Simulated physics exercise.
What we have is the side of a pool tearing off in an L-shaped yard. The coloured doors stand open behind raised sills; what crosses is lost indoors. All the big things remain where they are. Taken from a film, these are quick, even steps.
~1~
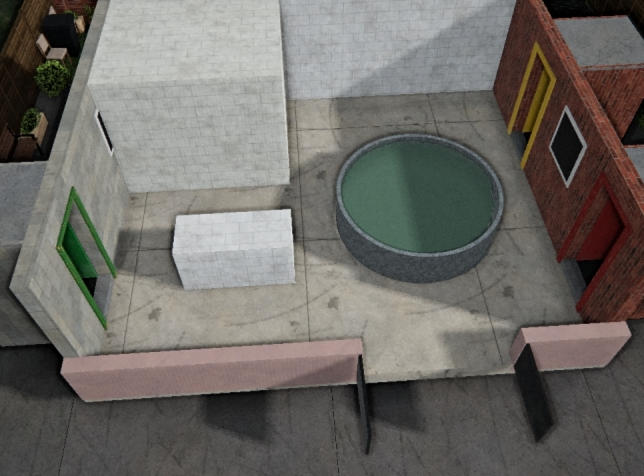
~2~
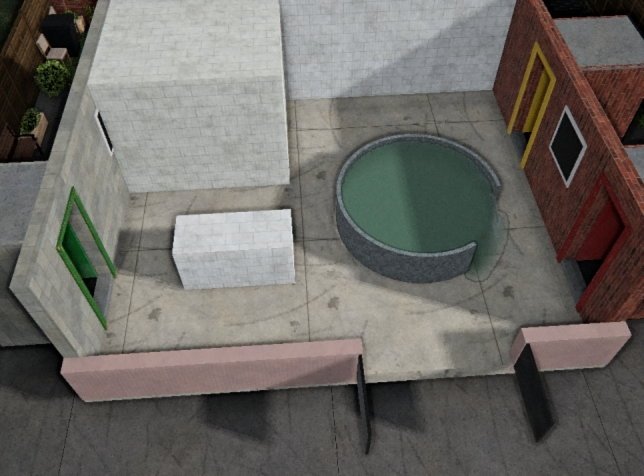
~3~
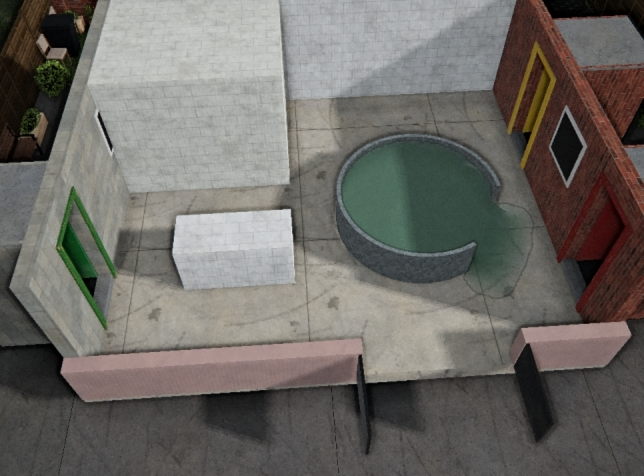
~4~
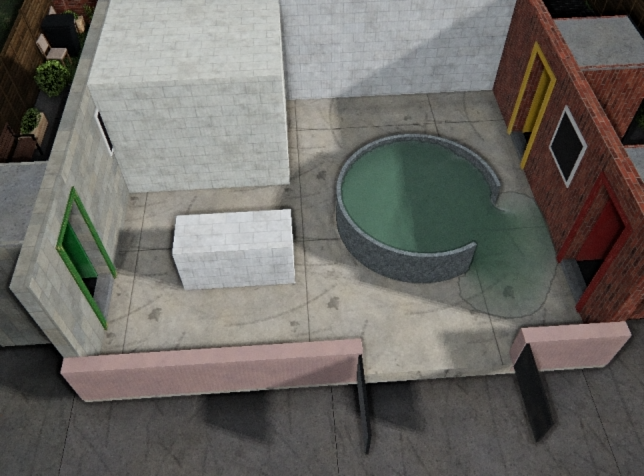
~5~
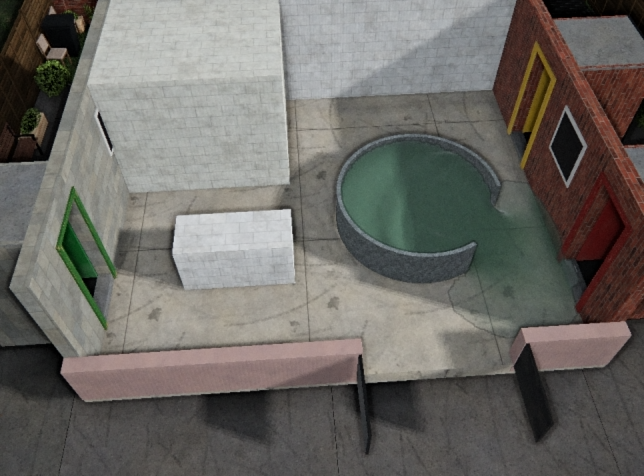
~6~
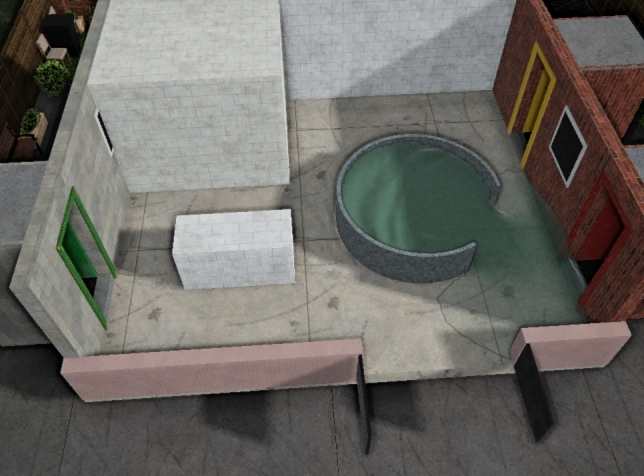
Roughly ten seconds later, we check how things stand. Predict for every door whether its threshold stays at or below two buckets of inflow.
The green door stays at or below. The yellow door stays at or below. The red door goes above two buckets.
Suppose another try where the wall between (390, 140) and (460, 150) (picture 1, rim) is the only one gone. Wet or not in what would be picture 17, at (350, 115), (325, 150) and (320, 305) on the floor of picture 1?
Submerged, bone-dry, bone-dry.
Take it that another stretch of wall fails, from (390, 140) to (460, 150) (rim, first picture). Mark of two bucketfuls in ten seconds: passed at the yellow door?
Result - the yellow door clears the line.
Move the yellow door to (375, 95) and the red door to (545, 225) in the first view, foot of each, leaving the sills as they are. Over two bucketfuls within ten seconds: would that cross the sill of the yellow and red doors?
Result - the yellow one stays within limits while the red one exceeds the limit.
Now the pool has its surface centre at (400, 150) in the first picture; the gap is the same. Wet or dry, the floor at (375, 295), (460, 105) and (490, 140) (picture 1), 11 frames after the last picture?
First spot stays unwetted, second spot gets drenched, third spot gets drenched.
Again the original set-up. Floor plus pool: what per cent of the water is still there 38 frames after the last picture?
Roughly 76 parts in every hundred.
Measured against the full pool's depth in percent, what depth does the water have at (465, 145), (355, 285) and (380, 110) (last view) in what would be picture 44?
About 4, 4 and 10 per cent.
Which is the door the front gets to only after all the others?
Observed: The one in green.
A moment on, water covers 15 % of the floor; the green door not reached, the yellow door wet at the sill, nothing in, the red door far over two buckets in.
Next, water covers 30 % of the floor; the green door not reached, the yellow door wet at the sill, nothing in, the red door far over two buckets in.
Then, water covers 60 % of the floor; the green door not reached, the yellow door wet at the sill, nothing in, the red door far over two buckets in.
Later, water covers 85 % of the floor; the green door under two buckets in, the yellow door wet at the sill, nothing in, the red door far over two buckets in.
In the end, water covers 100 % of the floor; the green door under two buckets in, the yellow door wet at the sill, nothing in, the red door far over two buckets in.
